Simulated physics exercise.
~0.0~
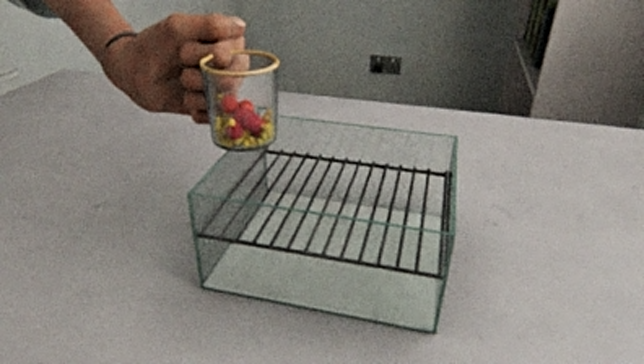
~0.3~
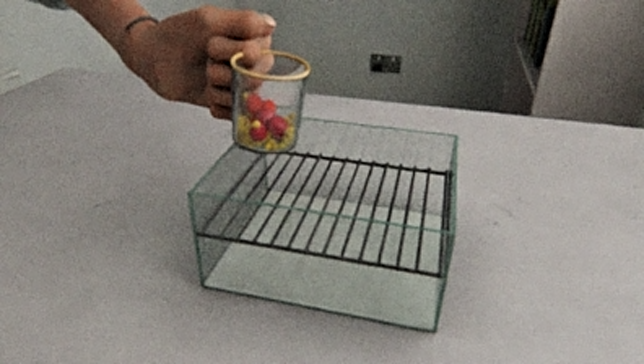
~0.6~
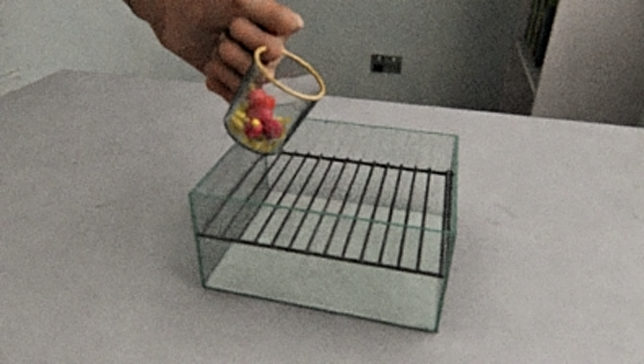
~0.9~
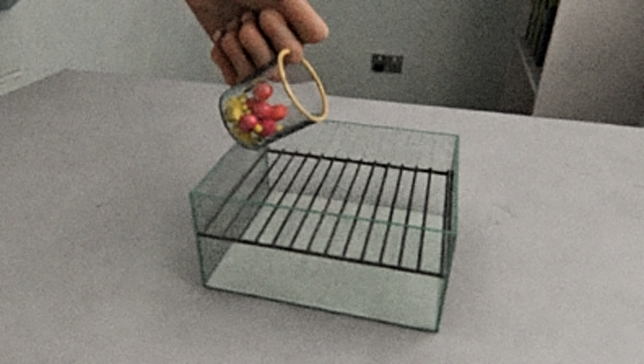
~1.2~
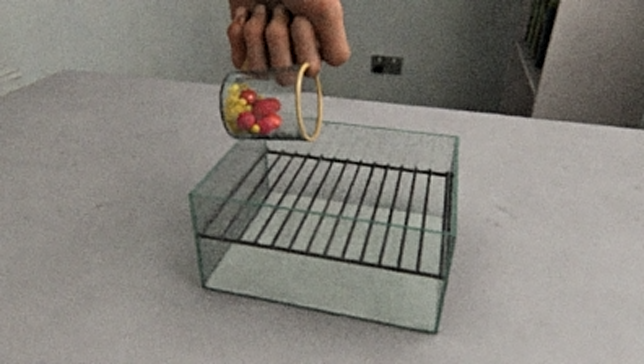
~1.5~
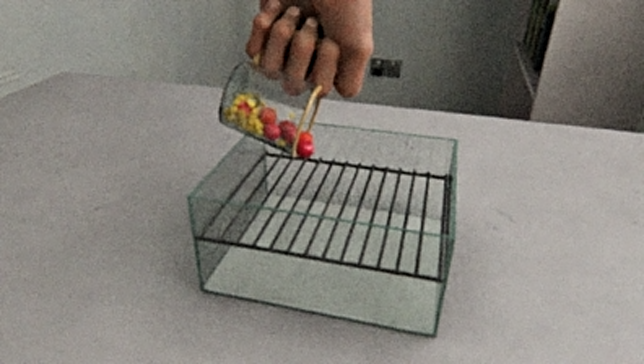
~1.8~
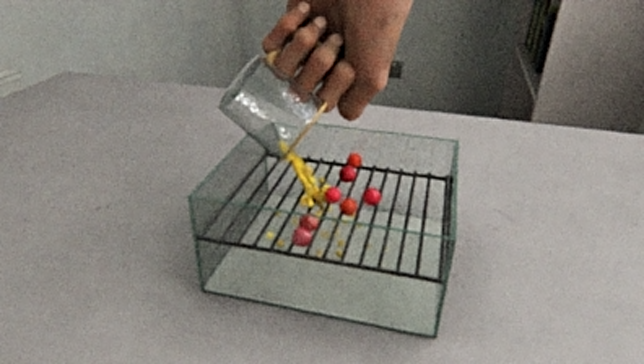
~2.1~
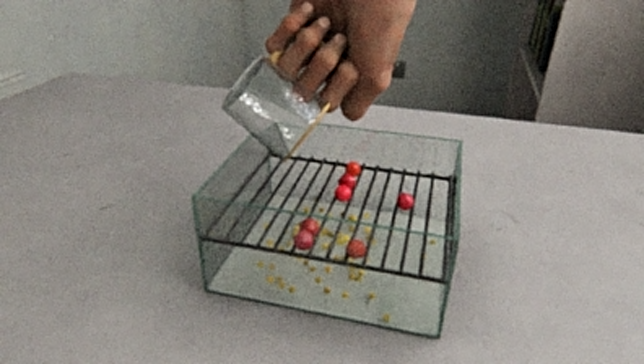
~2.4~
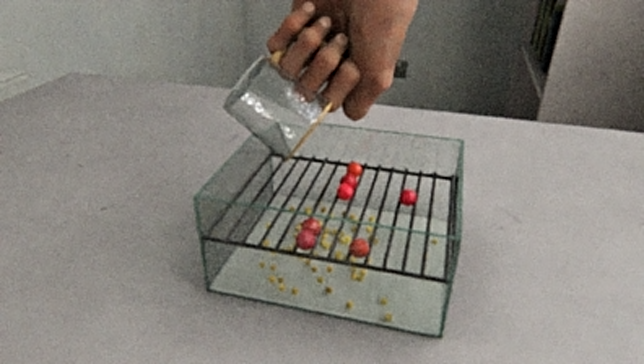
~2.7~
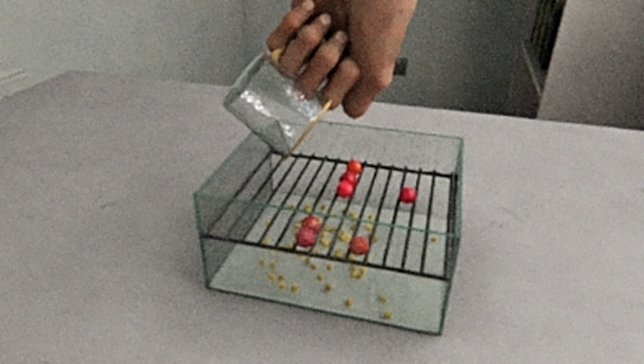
On a pale grey tabletop in a plain room, seen from slightly above by a gently swaying camera, stands a clear rectangular glass box with a black wire rack across it. A hand at the upper left holds a clear, gold-rimmed cup of larger red balls and small yellow bits. The hand moves the cup slightly right, tilts it onto its side and then tips it mouth downward. Red balls tumble out and yellow bits stream after them. The red balls scatter and settle on the wires, while the yellow bits drop through and lie spread beneath the rack, the emptied cup still held above.
